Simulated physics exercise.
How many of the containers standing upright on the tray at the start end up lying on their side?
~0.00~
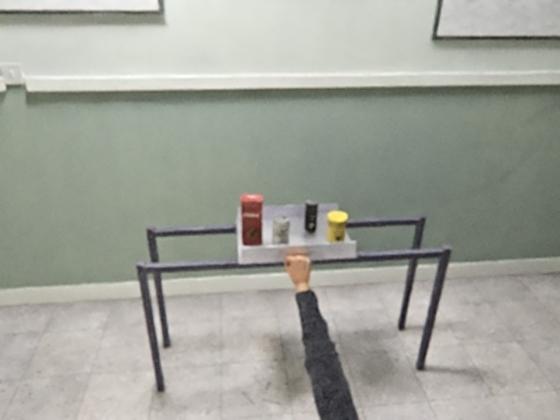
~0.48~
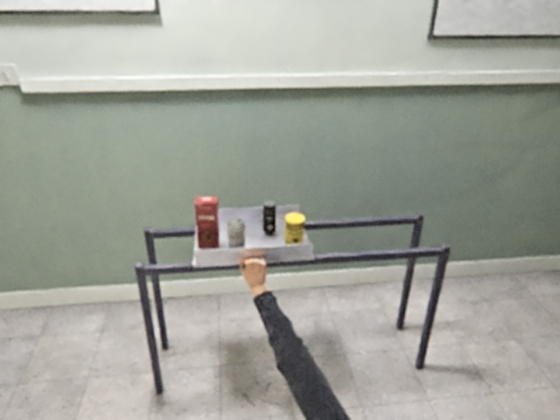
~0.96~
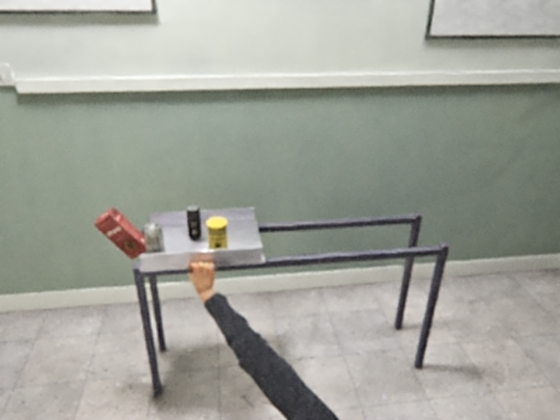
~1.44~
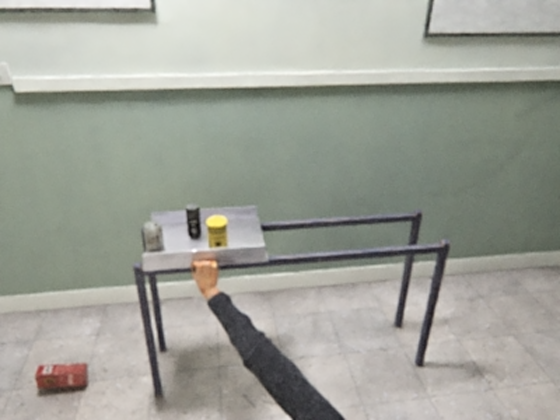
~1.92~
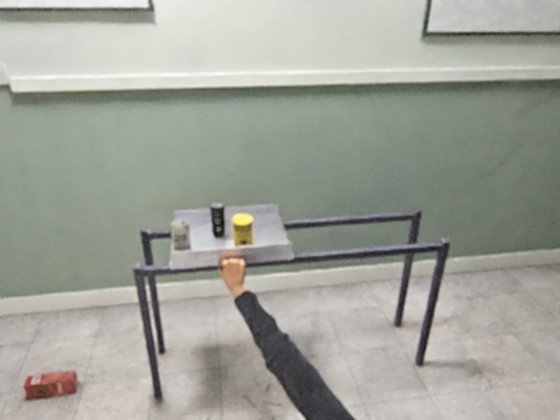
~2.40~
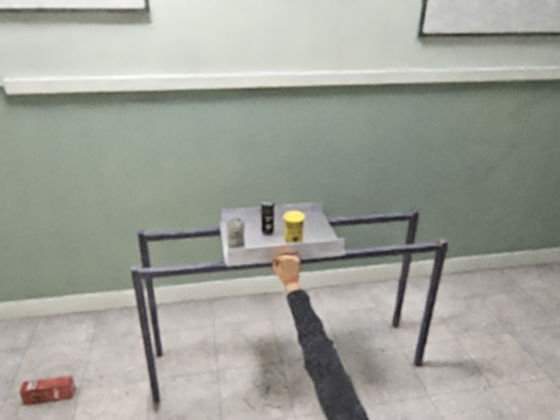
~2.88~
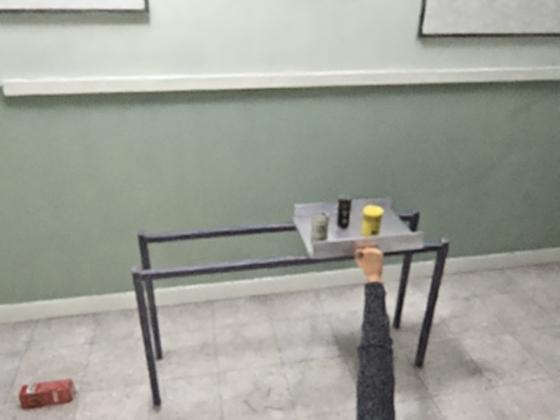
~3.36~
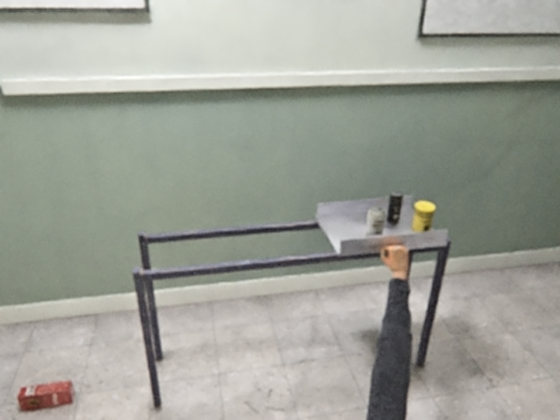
One does. The red carton falls off the left side of the tray and ends up lying on the floor.
Hand sliding a tray left along rails until the red carton topples to the floor, then right with three containers still upright.
